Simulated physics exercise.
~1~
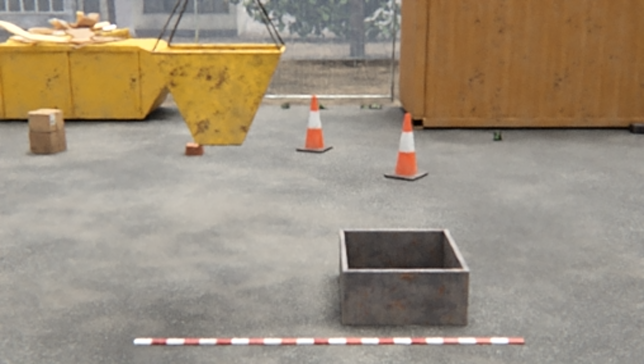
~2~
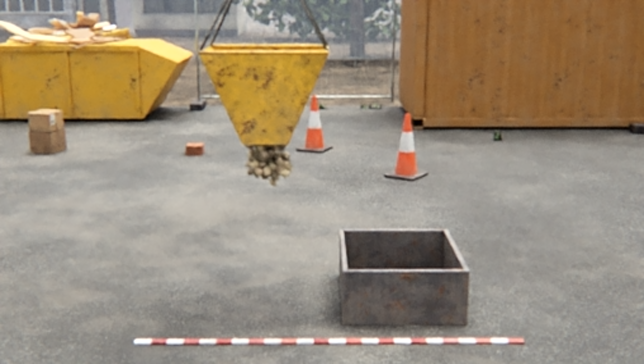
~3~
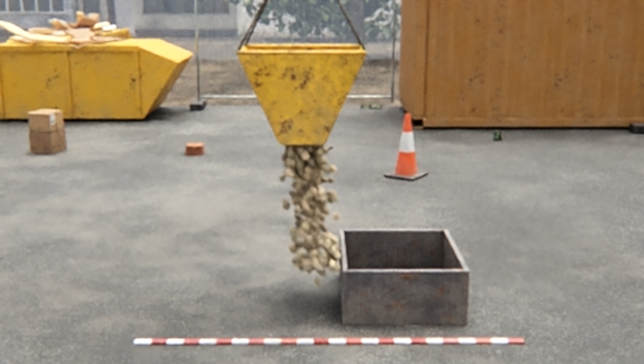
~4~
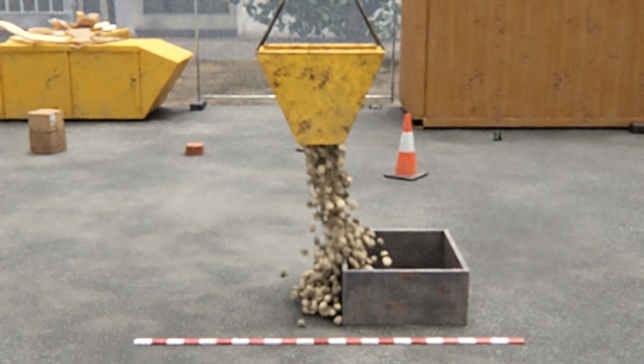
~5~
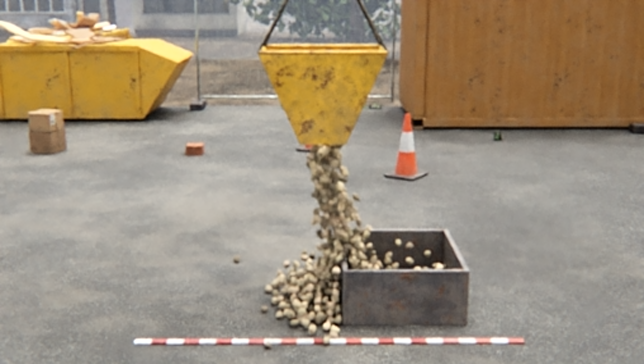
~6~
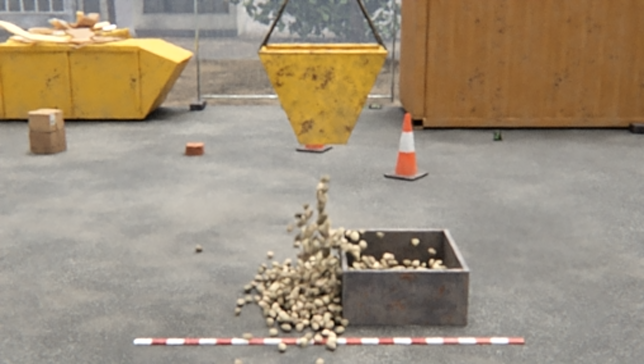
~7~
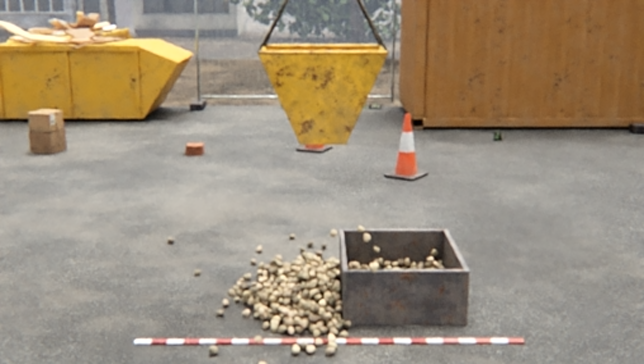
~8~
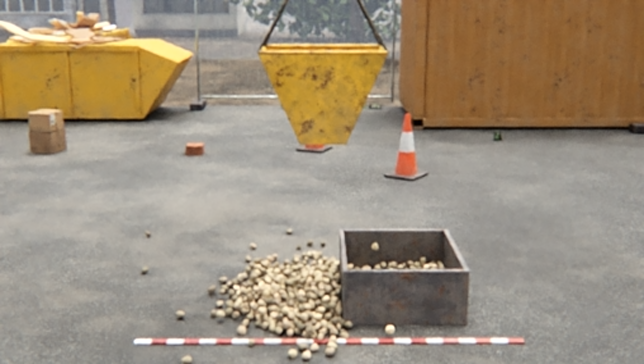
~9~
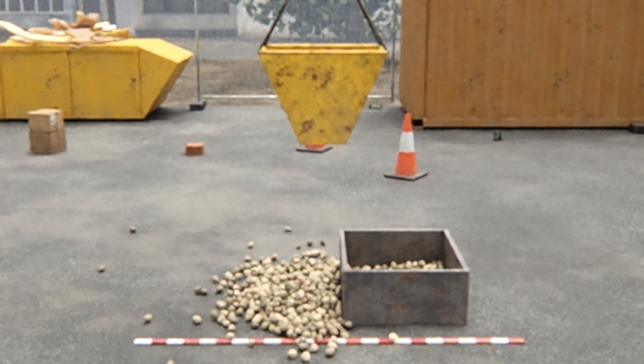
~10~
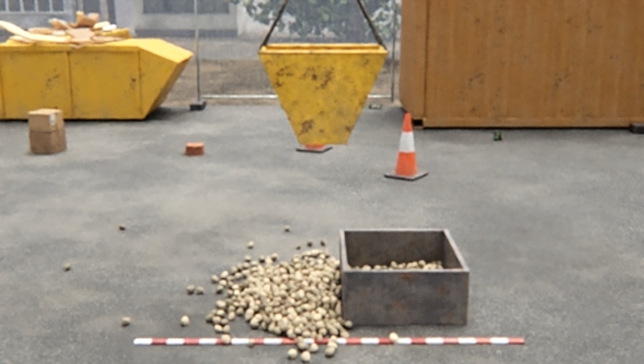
The clip opens on a paved yard with a yellow crane skip hanging on the left, near traffic cones, while an empty open bin sits behind a red and white striped staff. The skip swings rightwards and round stones start spilling from its underside. It slows and stops above and slightly left of the bin as the stream pours down, striking the ground and the bin's left edge. The skip empties, and a few stones bounce and roll away leftwards across the ground. In the end, most stones lie heaped left of the bin, with a smaller share inside.
